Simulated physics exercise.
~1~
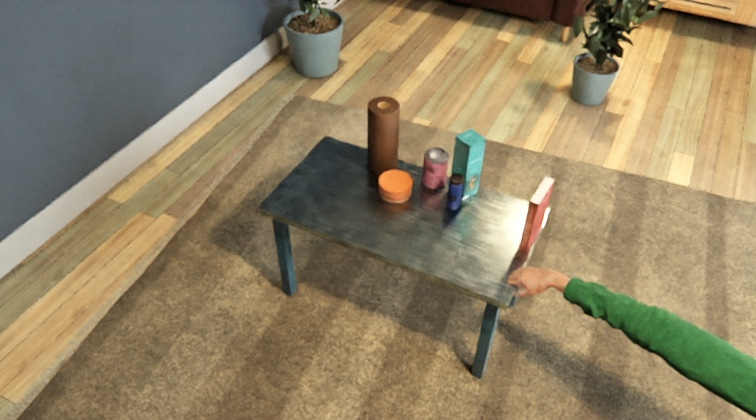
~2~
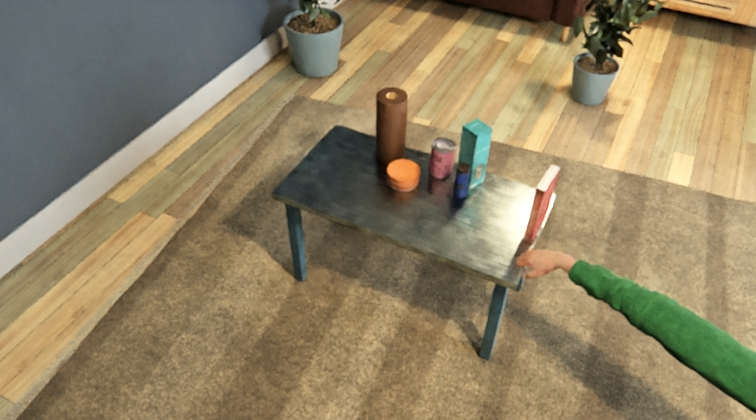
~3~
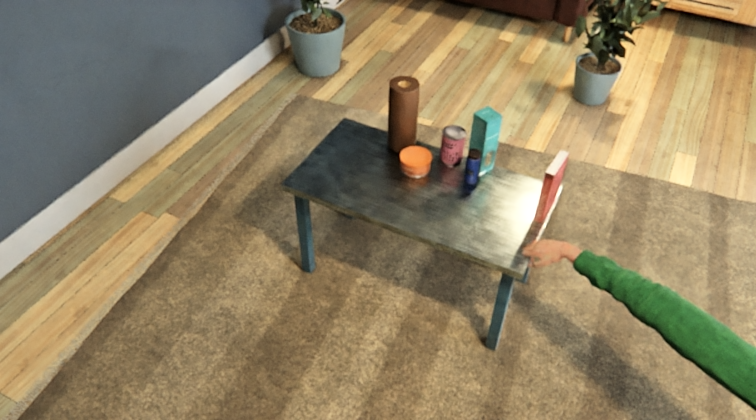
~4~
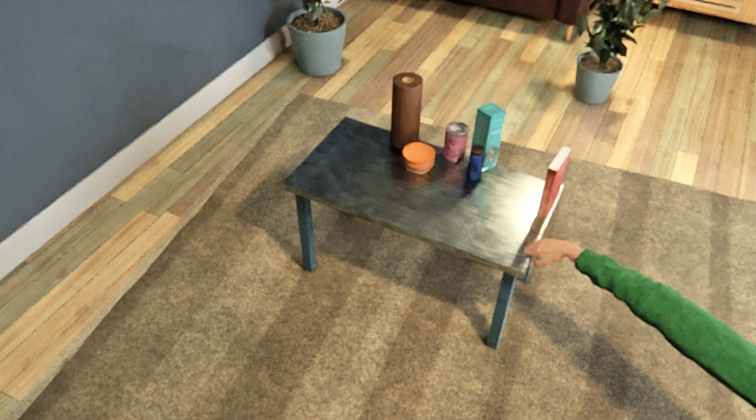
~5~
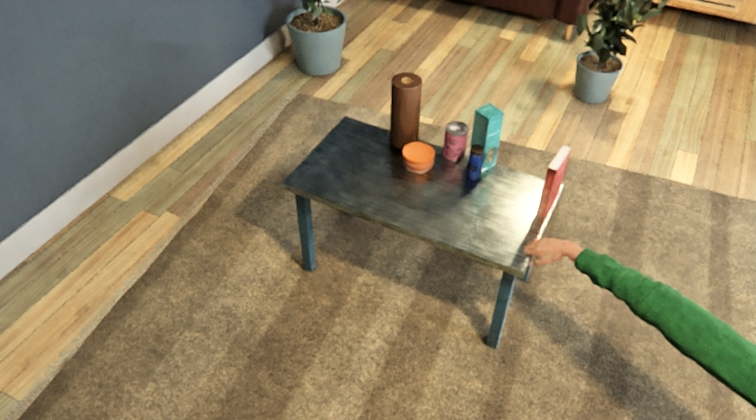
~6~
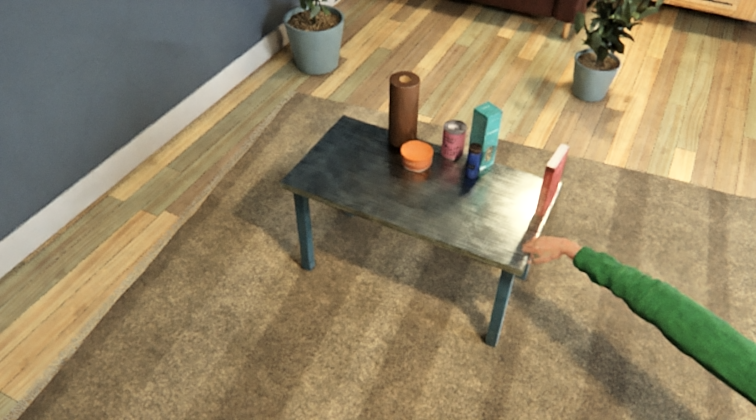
The clip opens on a small dark table with blue legs standing on a brown rug, a hand in a green sleeve gripping its near right corner. On top are a tall brown roll, an orange tub, a pink tin, a blue shaker, a turquoise carton and an upright red book near the right edge. The table slides a short way up and to the right, away from the viewer, carrying everything along. It then comes to a stop, the hand still at the corner. Nothing topples or falls, and all six items remain standing in place on the motionless table.
